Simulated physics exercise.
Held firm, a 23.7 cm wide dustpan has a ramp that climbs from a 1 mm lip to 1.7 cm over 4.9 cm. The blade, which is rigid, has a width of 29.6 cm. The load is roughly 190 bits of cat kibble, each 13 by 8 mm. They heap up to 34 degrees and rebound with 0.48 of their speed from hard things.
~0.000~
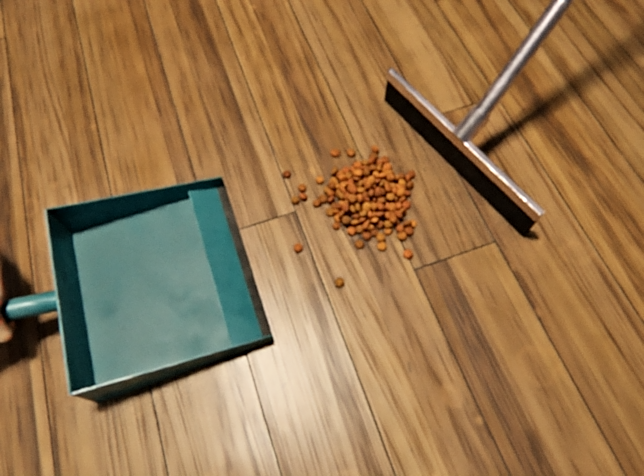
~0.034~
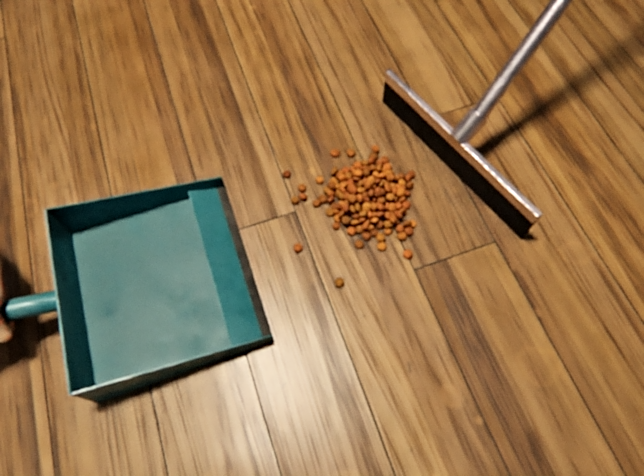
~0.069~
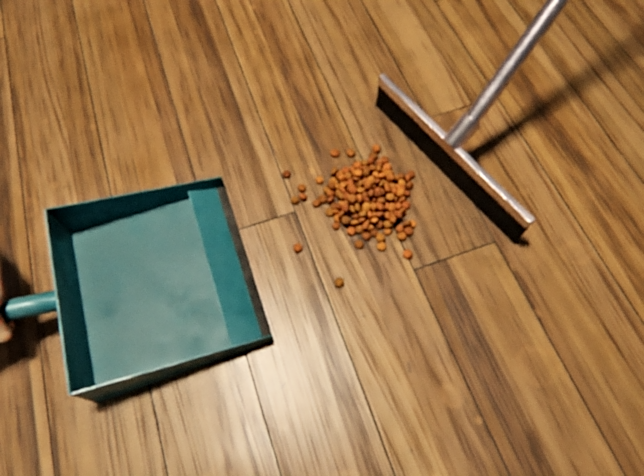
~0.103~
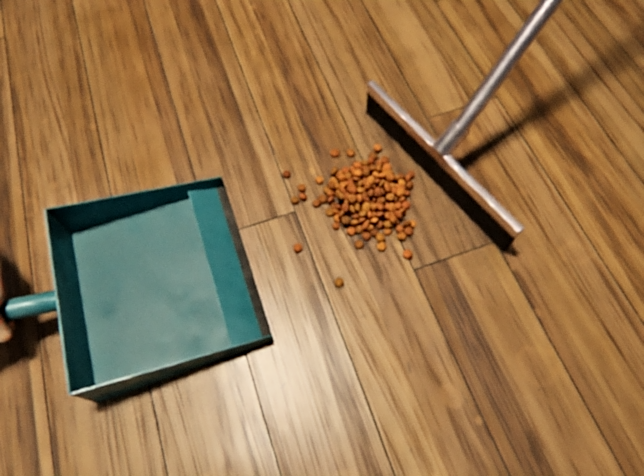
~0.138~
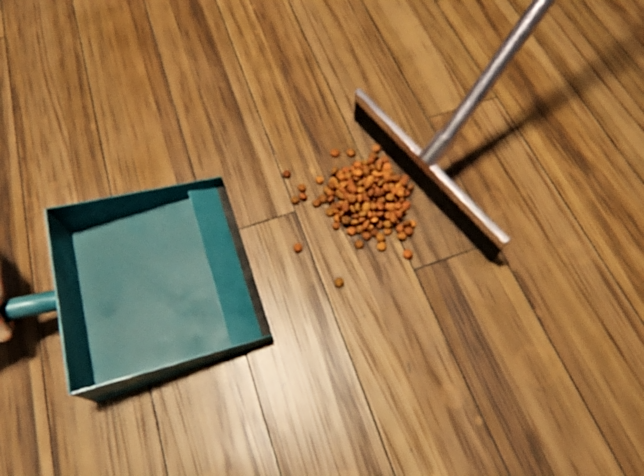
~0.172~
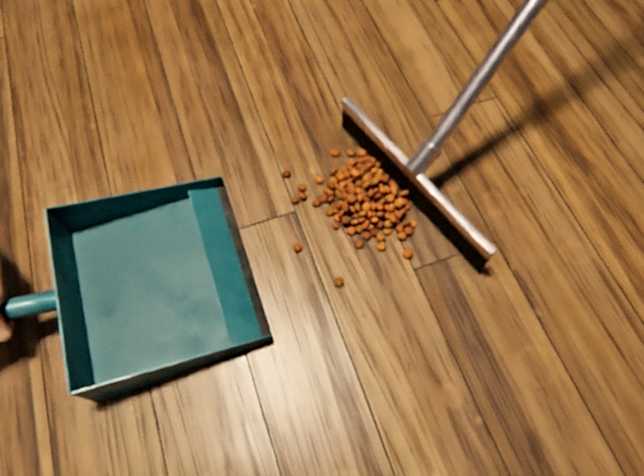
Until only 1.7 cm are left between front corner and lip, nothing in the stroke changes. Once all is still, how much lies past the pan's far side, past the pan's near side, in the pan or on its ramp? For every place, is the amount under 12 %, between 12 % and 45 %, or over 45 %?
Far side: Under 12 %; near side: Under 12 %; pan: Between 12 % and 45 %.
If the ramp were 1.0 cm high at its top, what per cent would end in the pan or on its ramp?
Around 25 per cent.
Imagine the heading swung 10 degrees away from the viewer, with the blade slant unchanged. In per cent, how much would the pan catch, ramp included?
Then about 10 per cent.
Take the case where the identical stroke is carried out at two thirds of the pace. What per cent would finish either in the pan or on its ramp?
About 15 per cent.
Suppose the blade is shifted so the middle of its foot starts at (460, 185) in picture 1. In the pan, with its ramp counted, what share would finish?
Roughly 25 percent, ramp included.
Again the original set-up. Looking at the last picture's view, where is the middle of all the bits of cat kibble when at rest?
After settling, the middle sits near (262, 268).
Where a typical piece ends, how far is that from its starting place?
The figure is about 18 cm.
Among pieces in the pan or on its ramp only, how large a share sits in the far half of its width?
Some 50 per cent.
After 0.32 s, middle of the blade 14 cm from the lip; 0 % over the lip, far side 0 %, near side 0 %.
Then, at 0.41 s, middle of the blade 8 cm from the lip; 0 % over the lip, far side 0 %, near side 0 %.
After 0.64 s, middle of the blade 6 cm from the lip; 20 % over the lip, far side 0 %, near side 5 %.
By 1.4 s all is still; far side 0 %, near side 5 %, pan 20 %, in front of the lip or behind the blade 75 %.
